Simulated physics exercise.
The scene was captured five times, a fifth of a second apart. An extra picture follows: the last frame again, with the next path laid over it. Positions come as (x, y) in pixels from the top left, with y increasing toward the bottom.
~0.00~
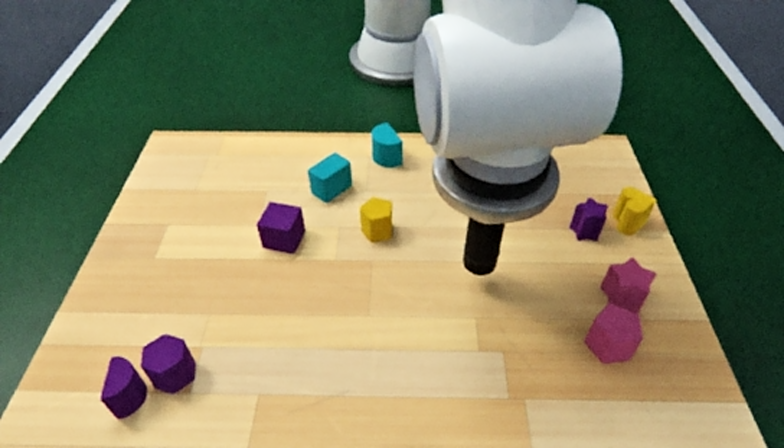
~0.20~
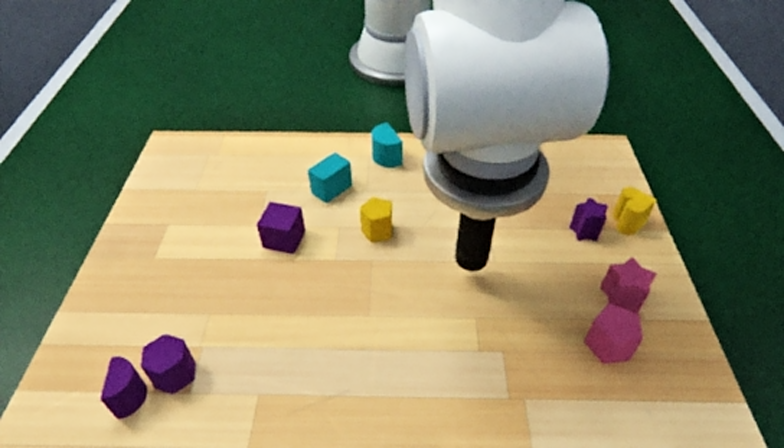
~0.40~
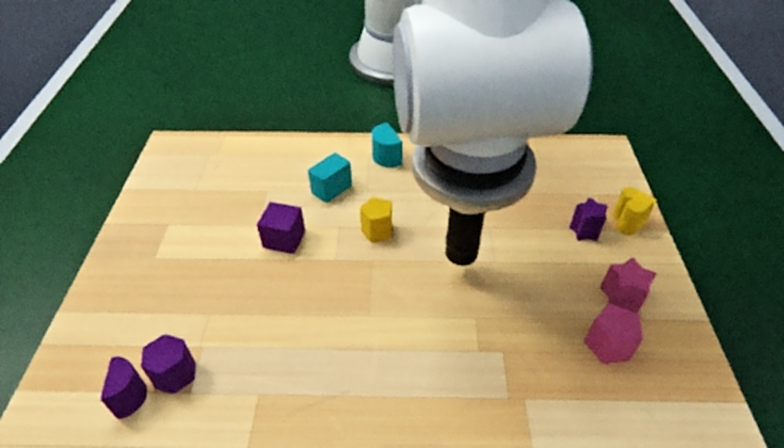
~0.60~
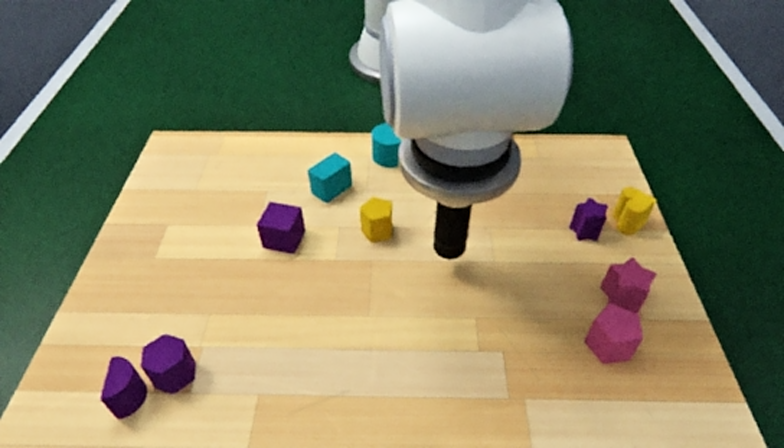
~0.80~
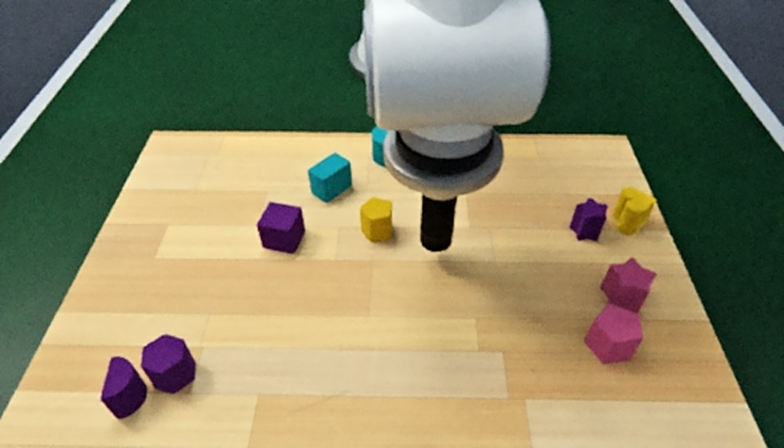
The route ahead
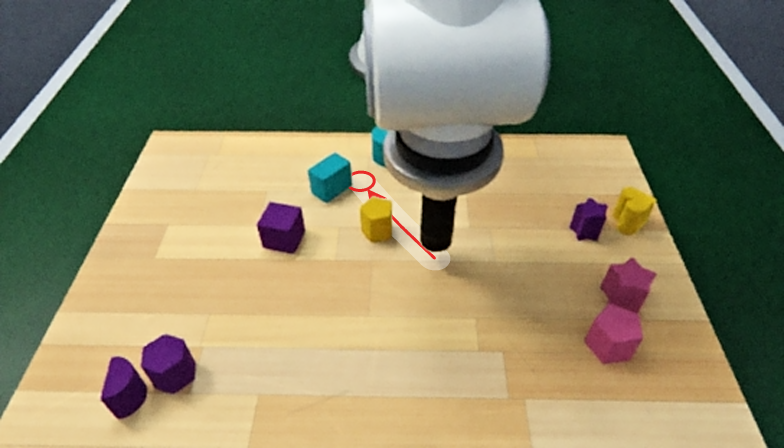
A light wooden tabletop set over a green floor is seen from a raised, unmoving view facing a white robot arm. Turquoise blocks sit toward the back, a purple cube and yellow block near the middle, purple blocks at lower left, and purple, yellow and pink ones at right. The arm carries its black peg steadily left and slightly backward, partly covering a turquoise block, while the blocks stay still.
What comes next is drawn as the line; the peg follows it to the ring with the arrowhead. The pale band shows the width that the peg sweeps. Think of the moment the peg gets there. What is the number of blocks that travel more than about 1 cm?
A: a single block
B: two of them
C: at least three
A (a single block)
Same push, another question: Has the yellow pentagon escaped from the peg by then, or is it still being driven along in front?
At the end of the path, the peg has already lost the yellow pentagon, which lies beside or behind it.
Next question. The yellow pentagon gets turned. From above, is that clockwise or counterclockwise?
Seen from above, counterclockwise.
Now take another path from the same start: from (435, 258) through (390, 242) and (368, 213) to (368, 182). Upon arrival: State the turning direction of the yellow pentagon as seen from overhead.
It is turned anticlockwise.
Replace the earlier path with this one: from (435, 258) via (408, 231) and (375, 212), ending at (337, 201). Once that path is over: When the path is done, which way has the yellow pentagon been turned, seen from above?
Direction: Anticlockwise.
Path on the board, straight from (435, 258) to (361, 181).
On the path given first. One third of the way, peg at (405, 213); nothing pushed yet.
Two thirds of the way, peg at (381, 188); yellow pentagon at (361, 201), turned 55° anticlockwise.
At the end, peg at (360, 164); turquoise rectangle at (326, 164), turned 20° anticlockwise; yellow pentagon at (361, 201), turned 55° anticlockwise; turquoise D-shaped block in place.
